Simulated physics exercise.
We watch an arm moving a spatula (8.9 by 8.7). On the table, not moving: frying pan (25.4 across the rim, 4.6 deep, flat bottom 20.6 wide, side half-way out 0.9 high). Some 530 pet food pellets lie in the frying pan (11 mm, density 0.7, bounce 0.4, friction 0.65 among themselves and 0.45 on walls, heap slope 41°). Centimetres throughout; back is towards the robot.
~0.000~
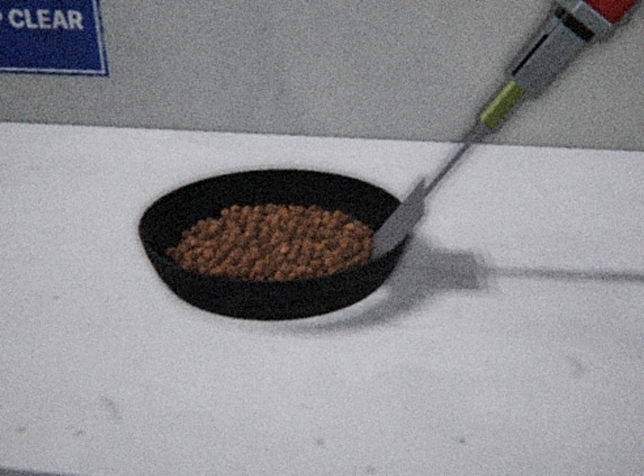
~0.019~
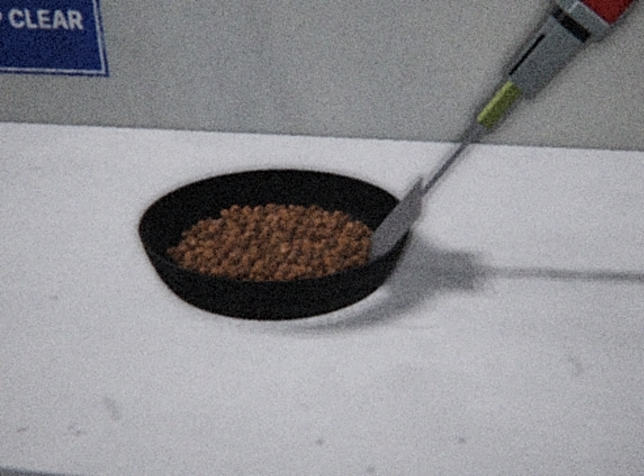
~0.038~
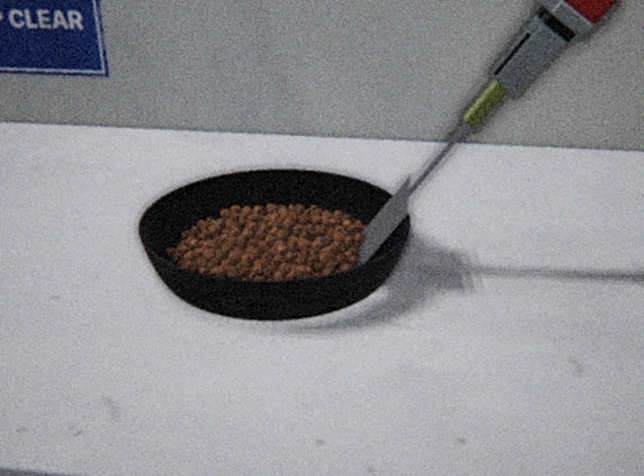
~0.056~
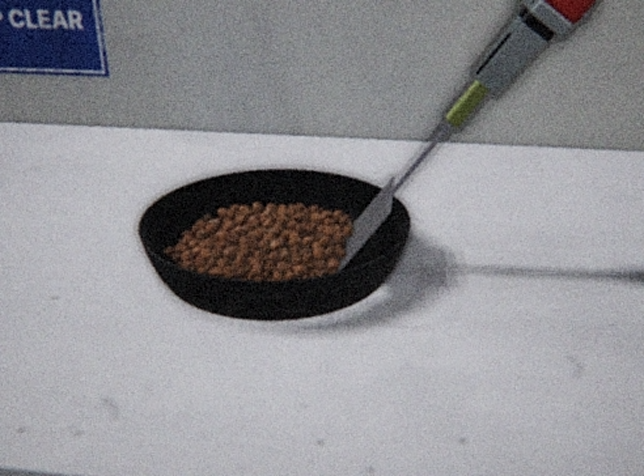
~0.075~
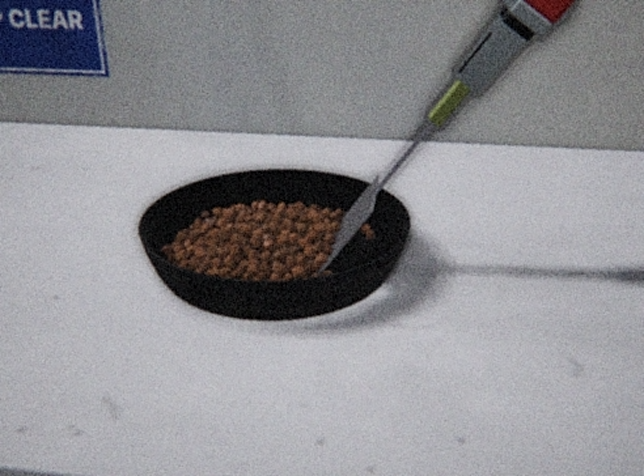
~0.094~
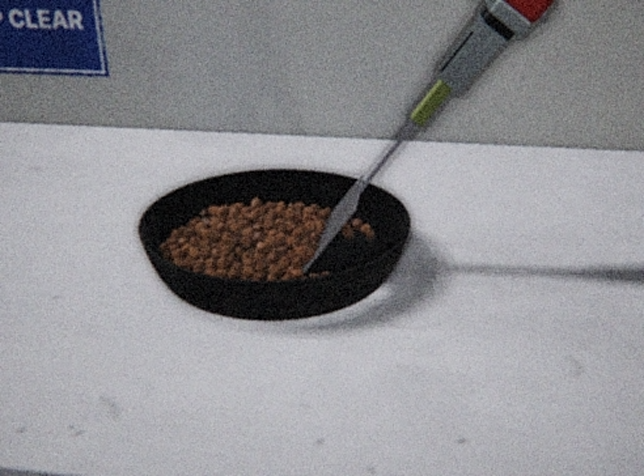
A robotic arm pushes a spatula leftward through brown pellets in a black frying pan.
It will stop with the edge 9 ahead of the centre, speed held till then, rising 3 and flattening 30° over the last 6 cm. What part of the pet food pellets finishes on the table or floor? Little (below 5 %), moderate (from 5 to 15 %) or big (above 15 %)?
On the table or floor the share is moderate, from 5 to 15 %.
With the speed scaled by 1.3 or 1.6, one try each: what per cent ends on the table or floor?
Some 20 and 25 per cent.
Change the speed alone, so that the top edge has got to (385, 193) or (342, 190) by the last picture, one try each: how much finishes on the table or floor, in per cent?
Some 0 and 15 per cent.
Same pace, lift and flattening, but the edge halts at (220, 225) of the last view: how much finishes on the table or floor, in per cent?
Some 0 per cent.
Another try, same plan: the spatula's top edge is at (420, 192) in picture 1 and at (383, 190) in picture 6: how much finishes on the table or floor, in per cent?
Some 0 per cent.
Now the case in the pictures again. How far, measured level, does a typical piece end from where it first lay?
Some 4 cm.
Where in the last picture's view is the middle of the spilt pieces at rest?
At about (109, 238).
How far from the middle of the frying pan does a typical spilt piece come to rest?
About 20 cm.
After 0.14 s, sloping 55°, highest piece 5 above the table; 528 in the frying pan.
After 0.20 s, sloping 43°, highest piece 6 above the table; 528 in the frying pan.
After 0.42 s, sloping 25°, highest piece 6 above the table; 482 in the frying pan, 43 on the table or floor, 3 on the blade or in flight.
After 1.47 s, sloping 25°, highest piece 6 above the table; 482 in the frying pan, 46 on the table or floor.
At rest, 482 in the frying pan, 46 on the table or floor. That is 9 % on the table or floor.
